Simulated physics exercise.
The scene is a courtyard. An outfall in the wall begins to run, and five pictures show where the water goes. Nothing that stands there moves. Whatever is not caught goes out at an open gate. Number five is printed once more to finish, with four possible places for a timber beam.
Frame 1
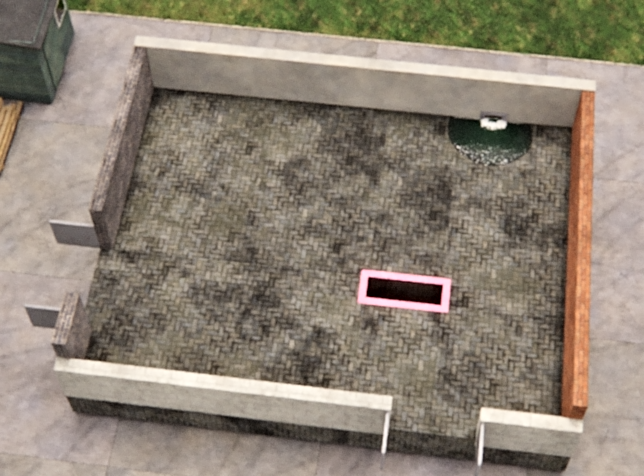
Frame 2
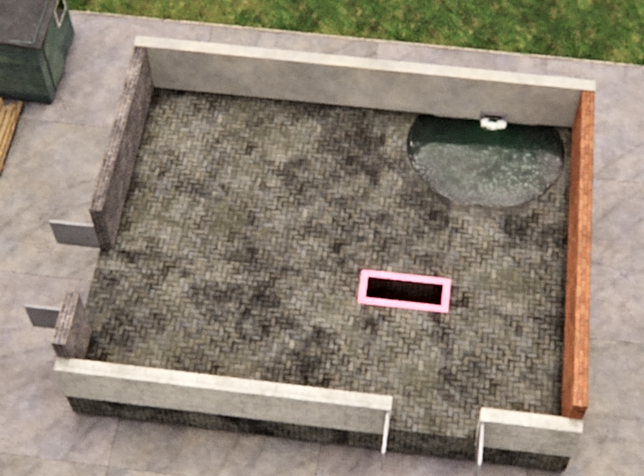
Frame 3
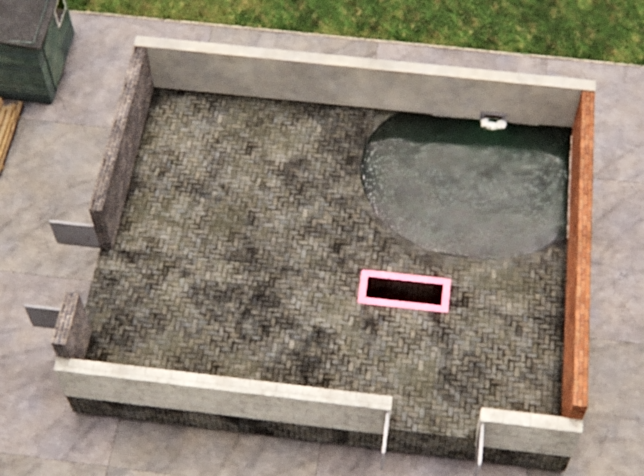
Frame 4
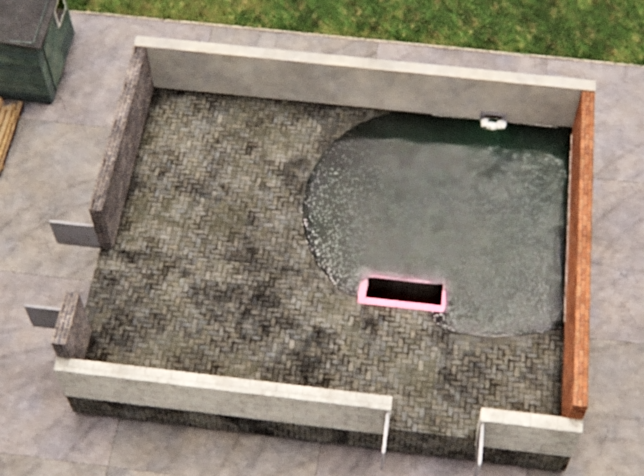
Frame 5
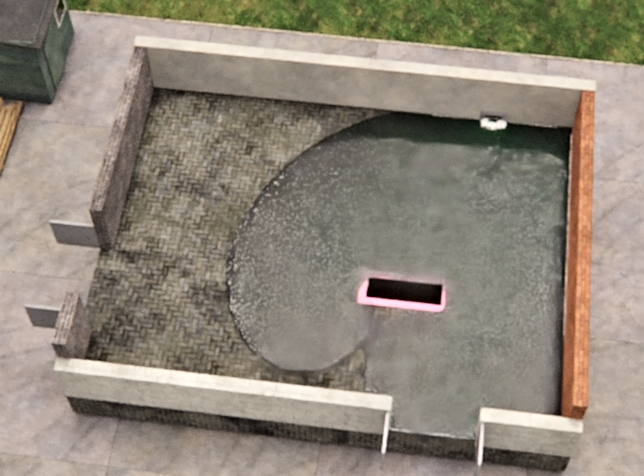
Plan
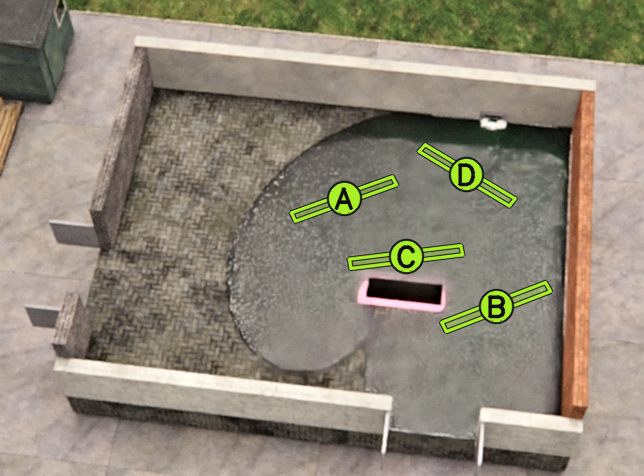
Walled paved courtyard with water spreading from an outlet in the far right corner, reaching and surrounding a pink-rimmed gully.
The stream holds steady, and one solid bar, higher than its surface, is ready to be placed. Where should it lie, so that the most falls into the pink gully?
B beats the others.
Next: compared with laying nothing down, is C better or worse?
Spot C is worse.
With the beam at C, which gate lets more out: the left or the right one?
More leaves on the left.
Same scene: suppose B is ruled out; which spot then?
Spot A.
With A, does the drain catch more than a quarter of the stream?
Yes.
In lime, A from (293, 216) to (394, 180); B from (444, 326) to (548, 286); C from (350, 263) to (461, 250); D from (422, 148) to (512, 202).
If A is chosen, about 32 % of the stream goes into the pink gully, about 61 % out by the gates.
If B is chosen, about 52 % of the stream goes into the pink gully, about 43 % out by the gates.
If C is chosen, about 8 % of the stream goes into the pink gully, about 87 % out by the gates.
If D is chosen, about 9 % of the stream goes into the pink gully, about 82 % out by the gates.
